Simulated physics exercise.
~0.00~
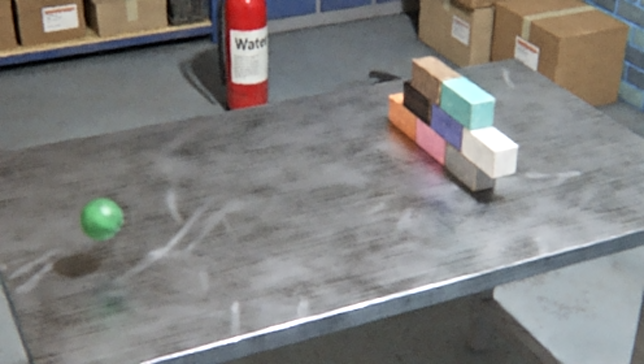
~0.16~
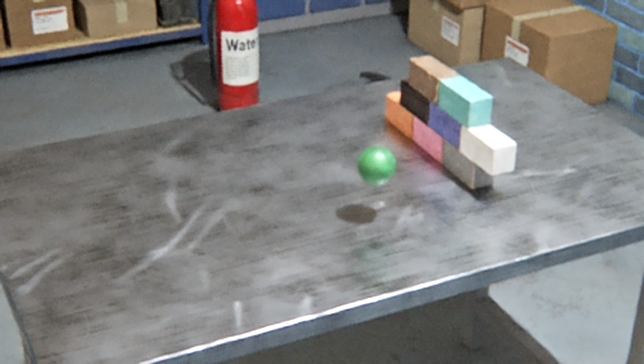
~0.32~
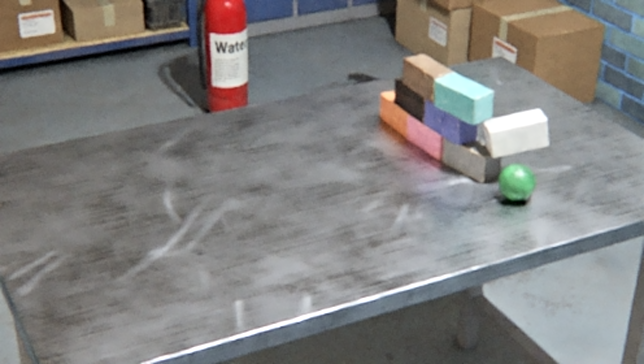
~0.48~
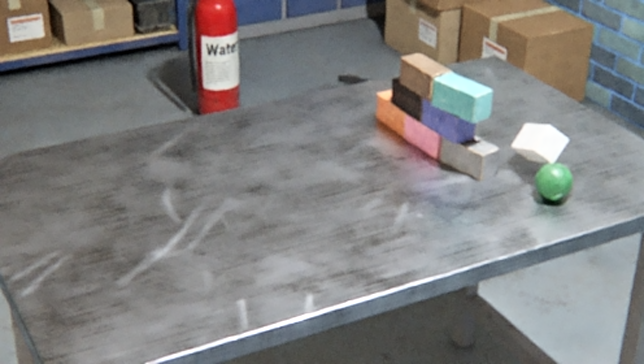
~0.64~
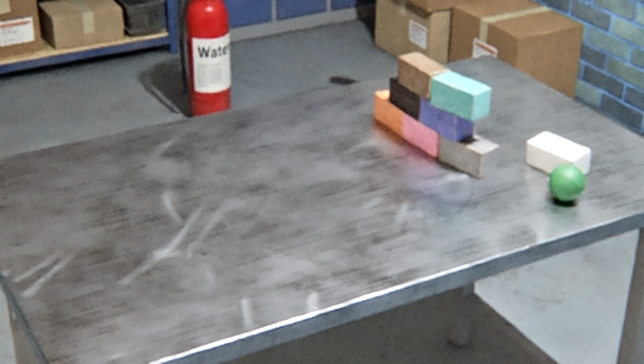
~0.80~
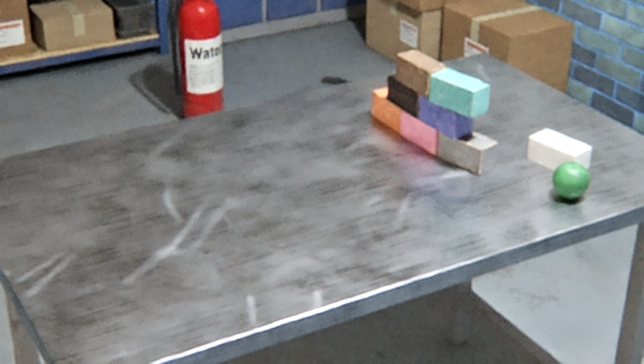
We see a green ball fly rightward over a table toward a stack of coloured blocks, and the white block at the right end tips off and tumbles onto the tabletop. The ball settles beside it near the table's edge, while the other blocks remain stacked.
